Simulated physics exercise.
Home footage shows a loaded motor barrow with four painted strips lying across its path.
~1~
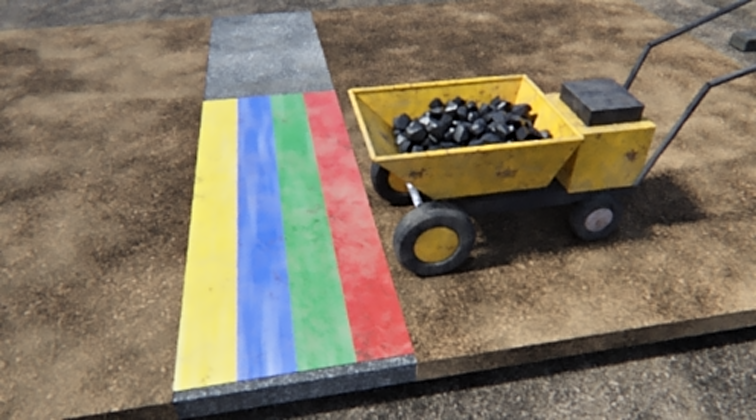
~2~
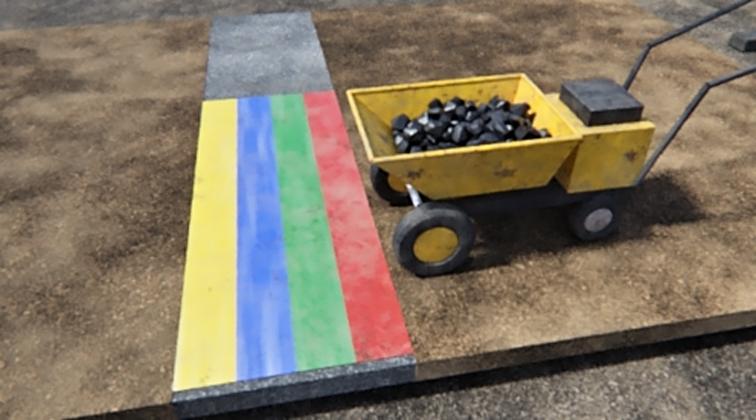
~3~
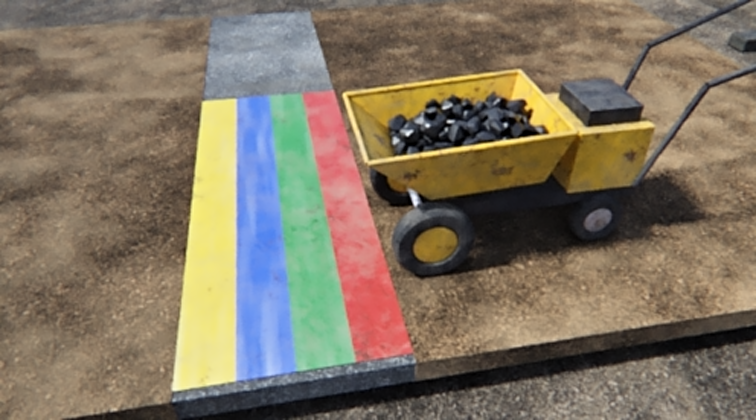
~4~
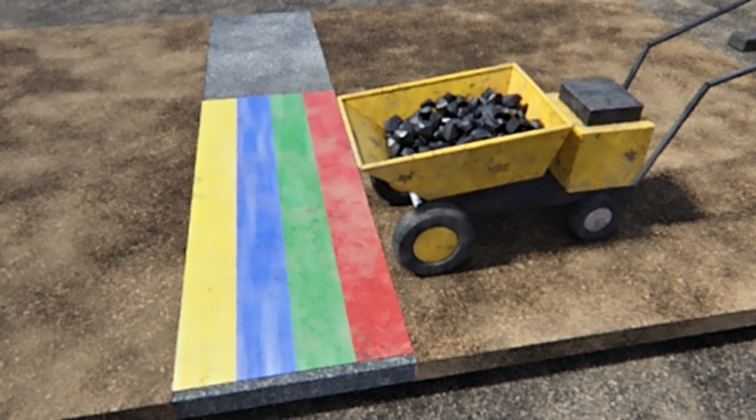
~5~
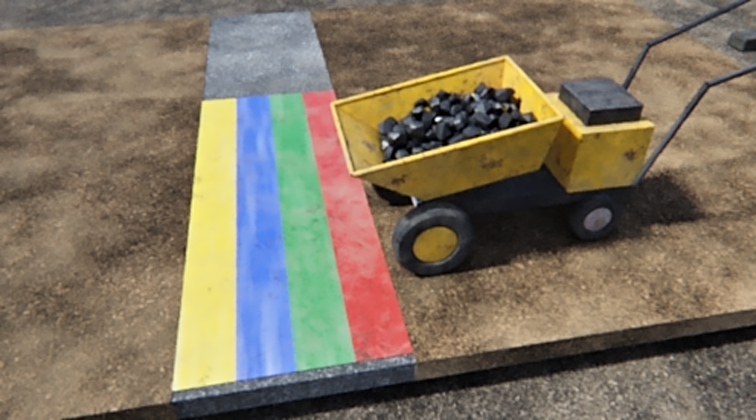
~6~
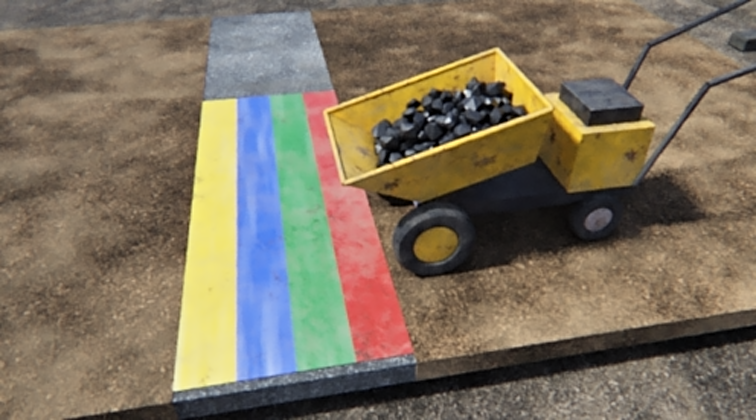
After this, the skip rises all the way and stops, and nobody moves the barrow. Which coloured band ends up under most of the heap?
The blue one.
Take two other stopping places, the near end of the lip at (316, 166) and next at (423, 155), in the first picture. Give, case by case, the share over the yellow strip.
The first stop gives 30 per cent; the second gives 0 per cent.
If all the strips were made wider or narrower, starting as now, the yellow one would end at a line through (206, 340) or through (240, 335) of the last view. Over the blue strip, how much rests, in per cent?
I'd say about 40 % for the first and about 20 % for the second.
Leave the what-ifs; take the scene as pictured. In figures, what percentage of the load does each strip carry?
In per cent, approximately: Red 0, green 15, blue 35, yellow 15.
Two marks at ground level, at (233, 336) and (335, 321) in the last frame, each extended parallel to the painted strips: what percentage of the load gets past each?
20 % and 70 %.
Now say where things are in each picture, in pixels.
The first picture shows lip of the skip at (375, 160), level; top of the load at (481, 125), lumps of coal; red strip at (374, 310); green strip at (320, 318); blue strip at (265, 326); yellow strip at (208, 334).
The second picture shows lip of the skip at (373, 161), level; top of the load at (480, 124).
The third picture shows lip of the skip at (368, 164), tipped barely; top of the load at (490, 128).
The fourth picture shows lip of the skip at (361, 169), tipped a little; top of the load at (485, 125).
The fifth picture shows lip of the skip at (353, 175), tipped a little; top of the load at (489, 118).
The sixth picture shows lip of the skip at (344, 184), tipped clearly; top of the load at (481, 114); red strip at (373, 310); green strip at (320, 318); blue strip at (264, 326); yellow strip at (208, 334).
Soon after the last picture, skip tipped steeply; all in the skip.
A little later, skip tipped right over; most in the skip; a small part over the green strip; a small part over the blue strip.
Later still, skip tipped right over; about a third in the skip; about a quarter over the green strip; about a third over the blue strip; a small part over the yellow strip; a stray few off the paint.
At rest, skip tipped right over; about a third in the skip; none over the red strip; about a quarter over the green strip; about a third over the blue strip; a small part over the yellow strip; a stray few off the paint.
